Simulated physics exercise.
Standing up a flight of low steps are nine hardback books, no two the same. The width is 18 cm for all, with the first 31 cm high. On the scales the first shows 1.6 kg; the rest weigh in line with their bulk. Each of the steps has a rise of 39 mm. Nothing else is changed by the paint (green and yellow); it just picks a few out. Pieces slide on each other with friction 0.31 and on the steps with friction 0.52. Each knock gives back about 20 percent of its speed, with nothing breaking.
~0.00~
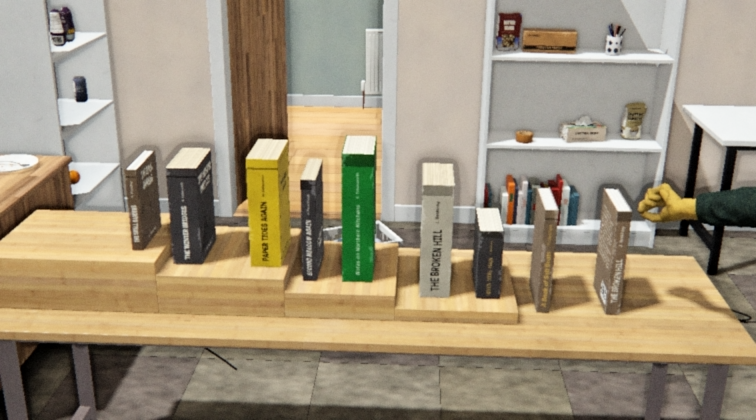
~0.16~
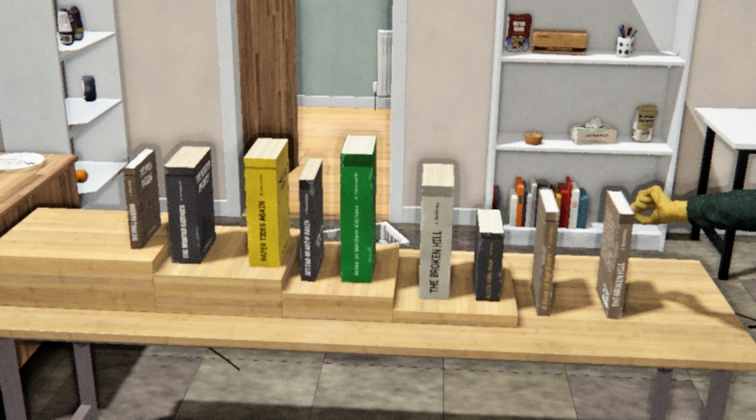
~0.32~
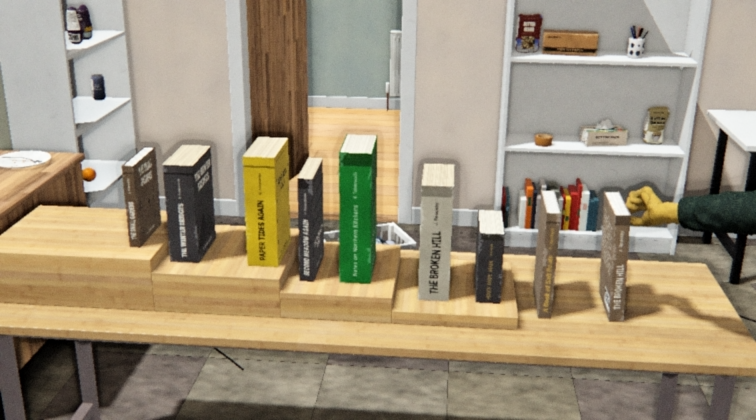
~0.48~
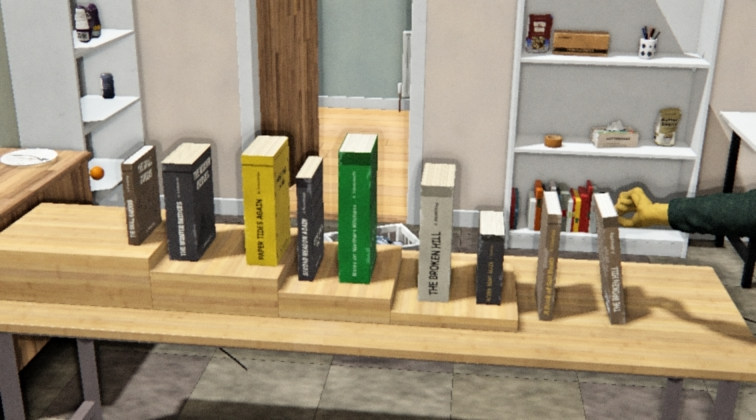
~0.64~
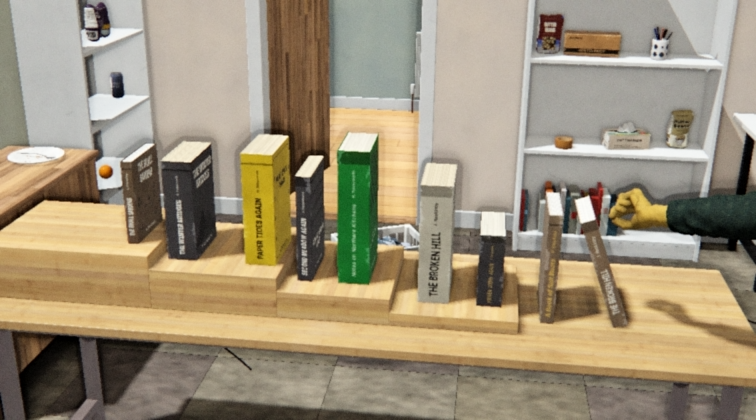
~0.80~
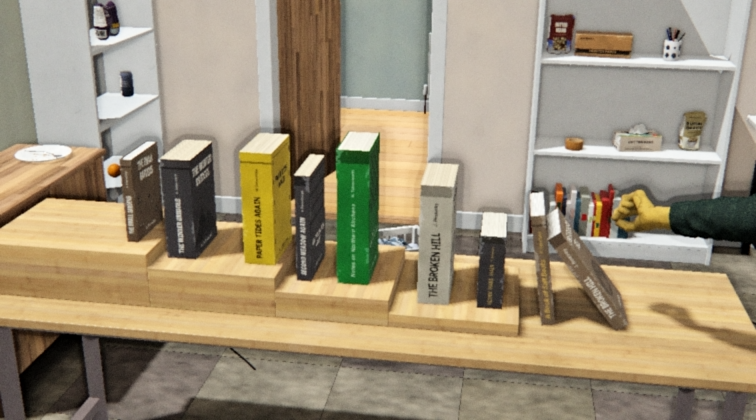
On a wooden table, a gloved finger pushes the rightmost book left against its neighbour.
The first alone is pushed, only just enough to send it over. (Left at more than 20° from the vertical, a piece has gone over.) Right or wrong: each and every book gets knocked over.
Right, they all go.
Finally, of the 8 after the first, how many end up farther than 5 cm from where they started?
Number shifted: 8.
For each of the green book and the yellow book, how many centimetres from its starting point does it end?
Net shift, middle to middle: Green 20 cm, yellow 20 cm.
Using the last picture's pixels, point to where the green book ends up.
In the last picture it sits at roughly (297, 218).
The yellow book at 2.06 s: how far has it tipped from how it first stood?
Tilt from start: Approx. 50 degrees.
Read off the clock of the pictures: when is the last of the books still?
I'd put it around 2.5 seconds.
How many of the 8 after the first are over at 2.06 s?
At that moment the count is 7.
Around 1.38 s, 3 of the 8 other books over.
Around 2.06 s, 7 of the 8 other books over; green book tipped 49°; yellow book tipped 46°.
Finally (2.7 s), 8 of the 8 other books over; yellow book tipped 58°; green book tipped 54°. Not one is left standing. Seen by the last camera, middles, yellow book near (208, 208), green book near (297, 218).
